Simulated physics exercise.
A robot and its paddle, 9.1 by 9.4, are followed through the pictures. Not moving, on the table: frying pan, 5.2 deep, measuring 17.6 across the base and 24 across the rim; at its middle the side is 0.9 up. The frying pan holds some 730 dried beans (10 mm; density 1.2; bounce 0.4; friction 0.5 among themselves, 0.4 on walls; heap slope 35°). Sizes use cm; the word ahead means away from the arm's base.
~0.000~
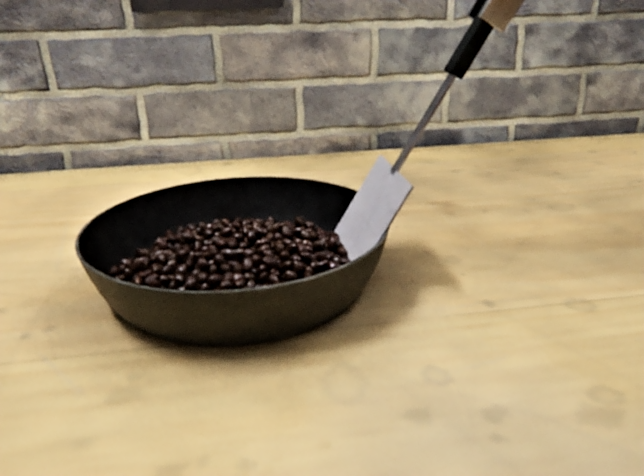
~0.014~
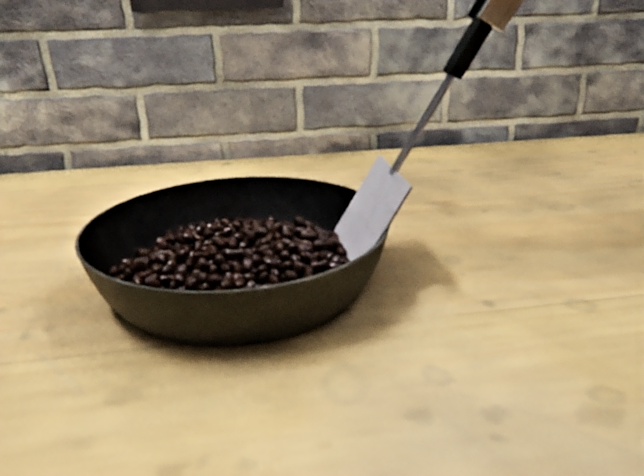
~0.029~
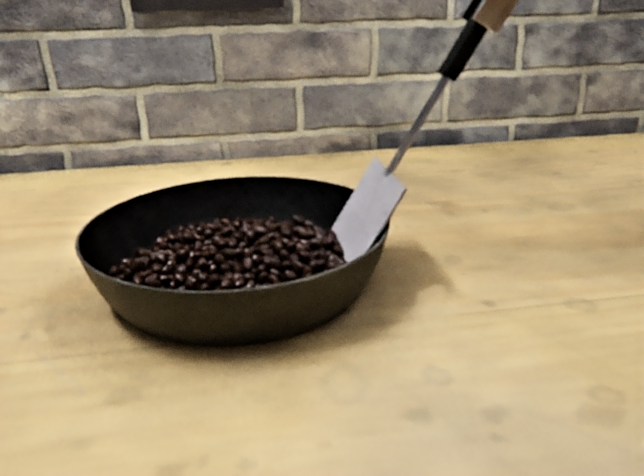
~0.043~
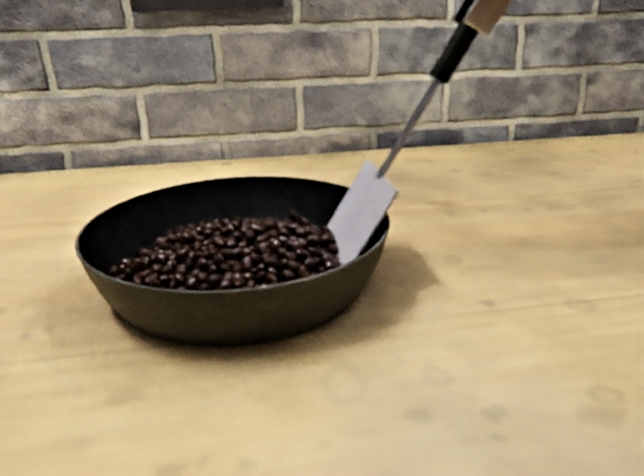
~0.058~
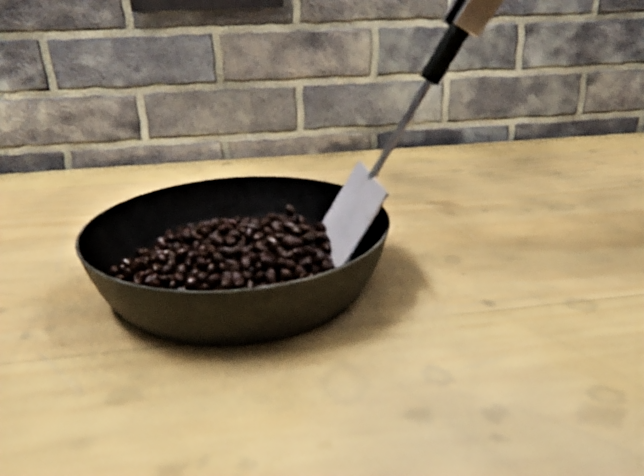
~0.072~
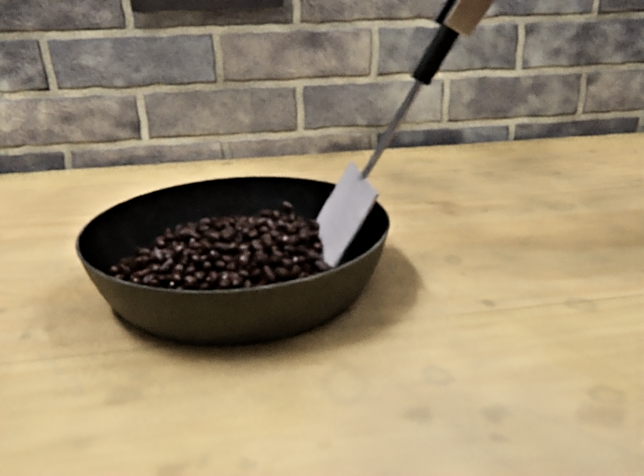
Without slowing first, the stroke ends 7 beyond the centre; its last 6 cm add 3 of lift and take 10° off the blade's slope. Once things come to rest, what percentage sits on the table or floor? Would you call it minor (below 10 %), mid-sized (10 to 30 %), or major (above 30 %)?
I would call it minor.
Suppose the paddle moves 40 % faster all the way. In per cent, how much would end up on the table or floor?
5 %.
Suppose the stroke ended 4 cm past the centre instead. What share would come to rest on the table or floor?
That would be something like 0 in a hundred.
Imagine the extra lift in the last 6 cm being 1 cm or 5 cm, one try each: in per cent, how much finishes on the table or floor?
Roughly 5 per cent, then 5 per cent.
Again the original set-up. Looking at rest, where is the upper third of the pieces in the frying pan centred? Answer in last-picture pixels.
(130, 239).
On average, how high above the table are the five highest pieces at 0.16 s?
About 4 cm.
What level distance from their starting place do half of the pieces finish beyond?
About 4 cm.
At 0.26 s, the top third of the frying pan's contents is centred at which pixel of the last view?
It is centred at about (150, 243).
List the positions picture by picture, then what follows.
The first picture shows the paddle top edge at (395, 169), sloping 59°; upper third of the load around (247, 254), from x 115 to 350, top at y 220; 731 in the frying pan.
The second picture shows the paddle top edge at (395, 170), sloping 59°; upper third of the load around (247, 254), from x 115 to 350, top at y 220.
The third picture shows the paddle top edge at (390, 171), sloping 59°; upper third of the load around (247, 254), from x 115 to 350, top at y 220.
The fourth picture shows the paddle top edge at (381, 174), sloping 59°; upper third of the load around (248, 253), from x 115 to 350, top at y 215.
The fifth picture shows the paddle top edge at (373, 175), sloping 59°; upper third of the load around (248, 251), from x 115 to 350, top at y 210.
The sixth picture shows the paddle top edge at (364, 176), sloping 59°; upper third of the load around (245, 248), from x 115 to 350, top at y 210; 731 in the frying pan.
After 0.16 s, sloping 59°, highest piece 4 above the table; 731 in the frying pan.
After 0.26 s, sloping 55°, highest piece 6 above the table; 731 in the frying pan.
After 0.50 s, sloping 49°, highest piece 7 above the table; 712 in the frying pan, 14 on the table or floor, 5 on the blade or in flight.
After 1.55 s, sloping 49°, highest piece 7 above the table; 712 in the frying pan, 19 on the table or floor.
In the end, 712 in the frying pan, 19 on the table or floor. That is 3 % on the table or floor.
